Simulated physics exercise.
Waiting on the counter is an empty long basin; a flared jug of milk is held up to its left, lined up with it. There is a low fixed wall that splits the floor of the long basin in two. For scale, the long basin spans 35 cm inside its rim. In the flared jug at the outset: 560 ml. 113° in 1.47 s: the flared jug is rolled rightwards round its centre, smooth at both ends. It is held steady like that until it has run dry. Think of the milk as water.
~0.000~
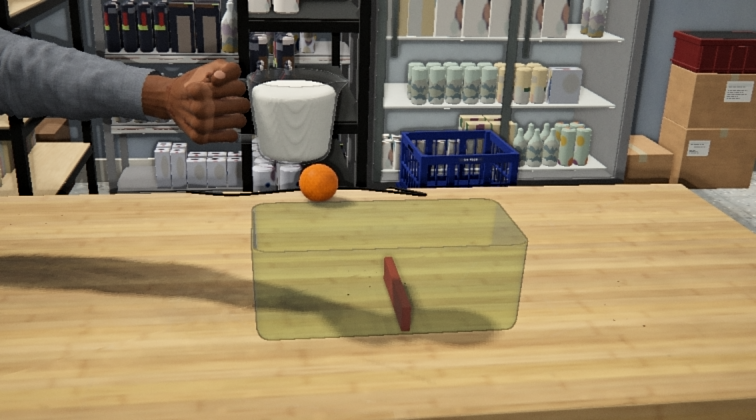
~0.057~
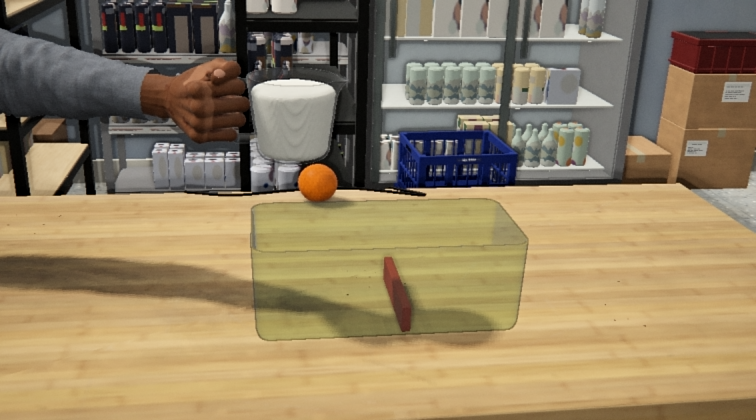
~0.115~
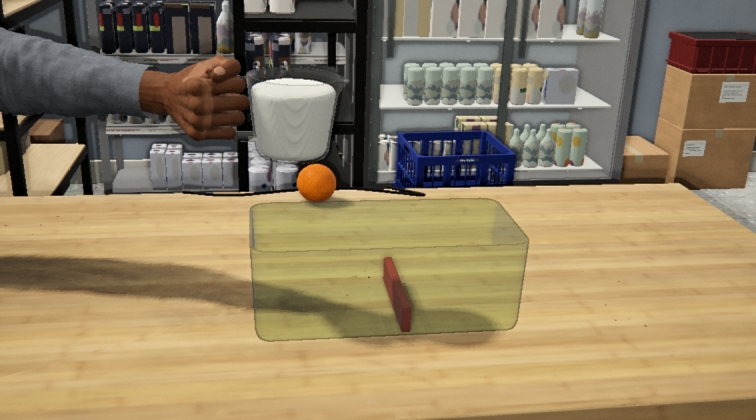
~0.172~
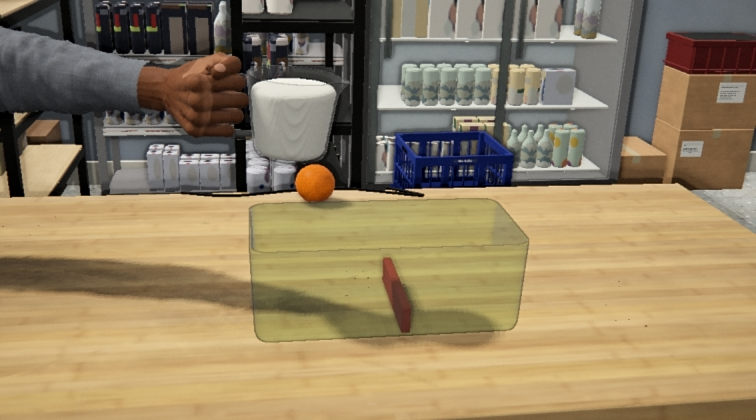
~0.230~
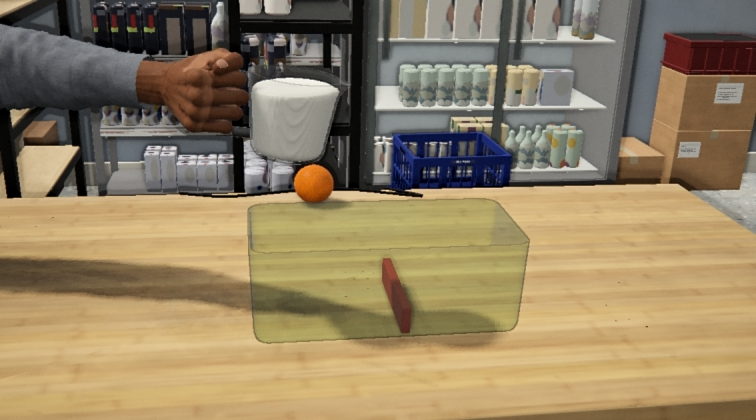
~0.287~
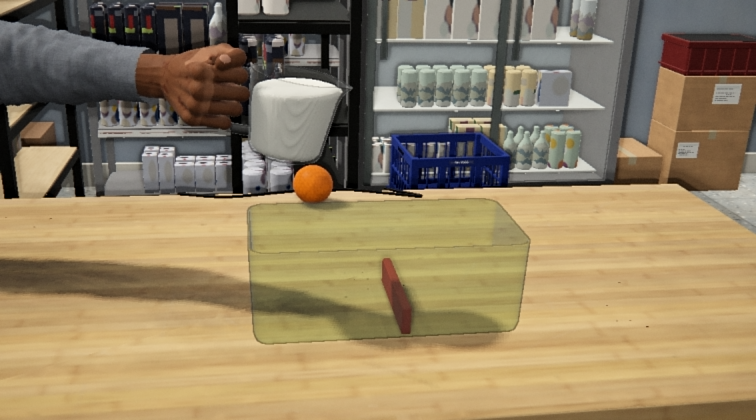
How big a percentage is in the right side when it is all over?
Roughly 56 per cent is in the right side.
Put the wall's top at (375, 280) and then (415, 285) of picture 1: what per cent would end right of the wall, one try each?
One try each: Around 80 percent and then around 20 percent.
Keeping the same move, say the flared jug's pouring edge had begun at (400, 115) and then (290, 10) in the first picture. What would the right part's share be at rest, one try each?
Near 95 in a hundred on the first go and near 10 in a hundred on the second.
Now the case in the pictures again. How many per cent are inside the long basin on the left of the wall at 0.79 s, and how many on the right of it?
About 2 left, about 9 right.
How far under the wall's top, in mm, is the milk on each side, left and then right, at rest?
Some 28 mm on the left and 22 mm on the right.
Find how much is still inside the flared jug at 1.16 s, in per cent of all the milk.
What remains is about 10 percent of it all.
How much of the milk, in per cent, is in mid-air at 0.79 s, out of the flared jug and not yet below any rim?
Near 20 per cent at that time.
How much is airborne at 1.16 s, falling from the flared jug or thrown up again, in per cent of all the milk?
I'd say some 12 per cent is in the air.
Then, 0.79 s in, the tilt is 63° and 69 per cent is still to pour, 2 is left of the wall and 9 right of it.
Then, 1.16 s in, the tilt is 101° and 11 per cent is still to pour, 25 is left of the wall and 52 right of it.
Then, 1.55 s in, the tilt is 113° and 0 per cent is still to pour, 44 is left of the wall and 55 right of it.
Then, 1.97 s in, the tilt is 113° and 0 per cent is still to pour, 44 is left of the wall and 55 right of it.
Finally, 44 per cent lies left of the wall, 56 right of it and 1 outside.
